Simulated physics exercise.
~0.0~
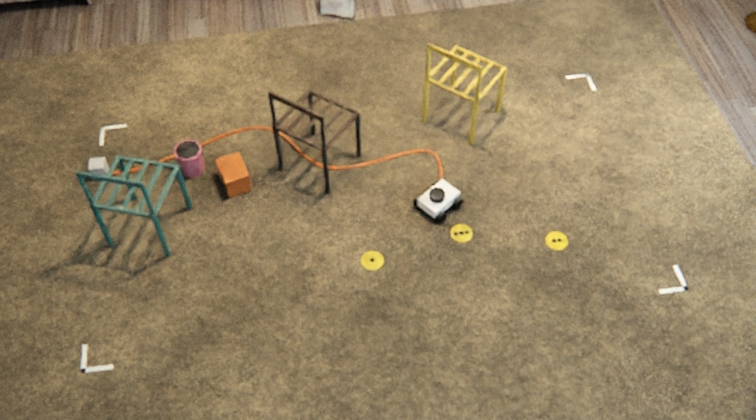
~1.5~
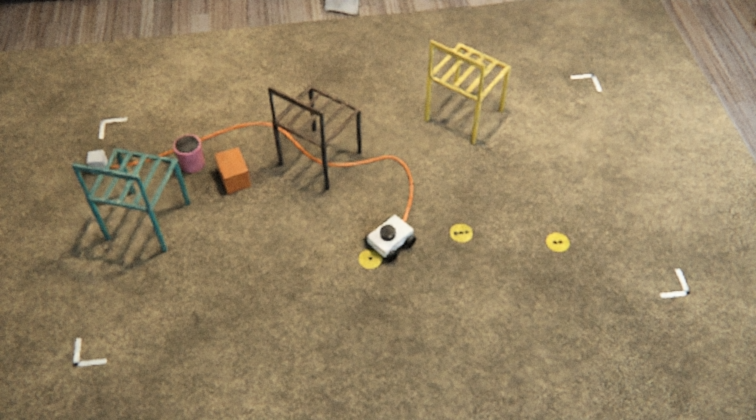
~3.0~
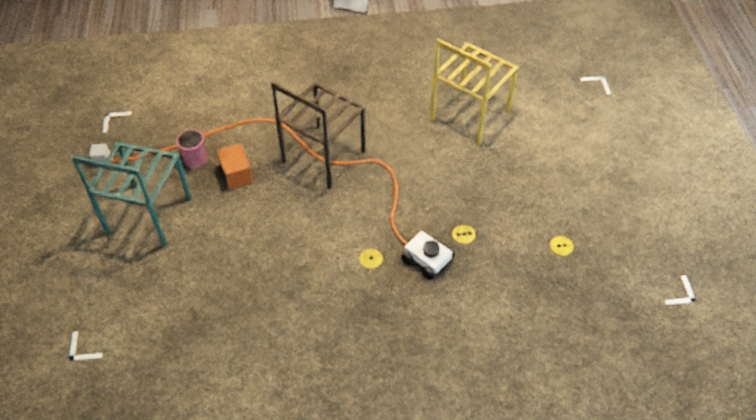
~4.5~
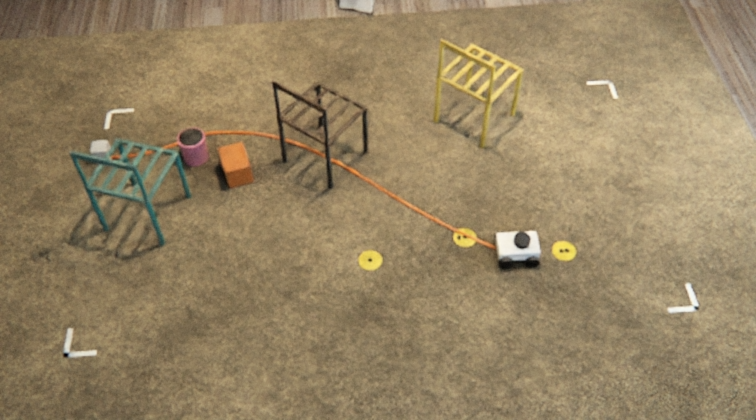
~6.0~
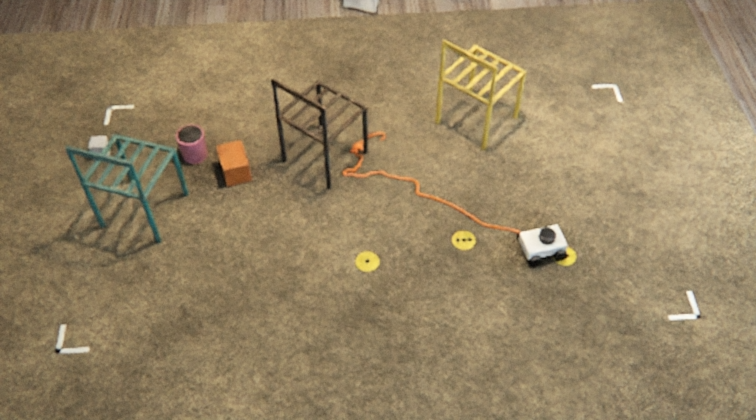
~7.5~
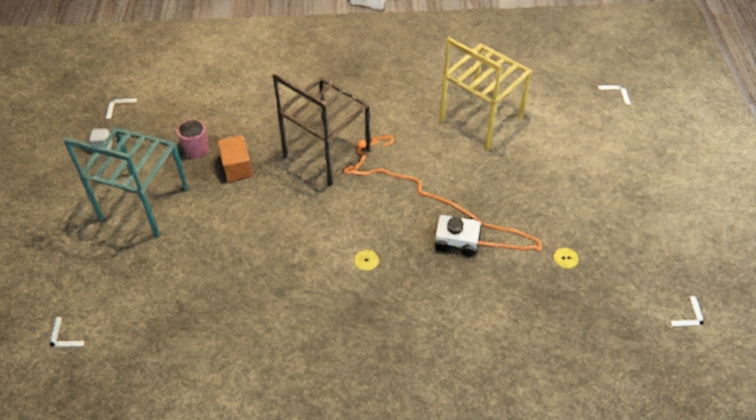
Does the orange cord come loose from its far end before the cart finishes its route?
Yes, the far end of the cord pulls free as the cart heads right to the second mark. The cart then drives back left to the last mark with the cord loose.
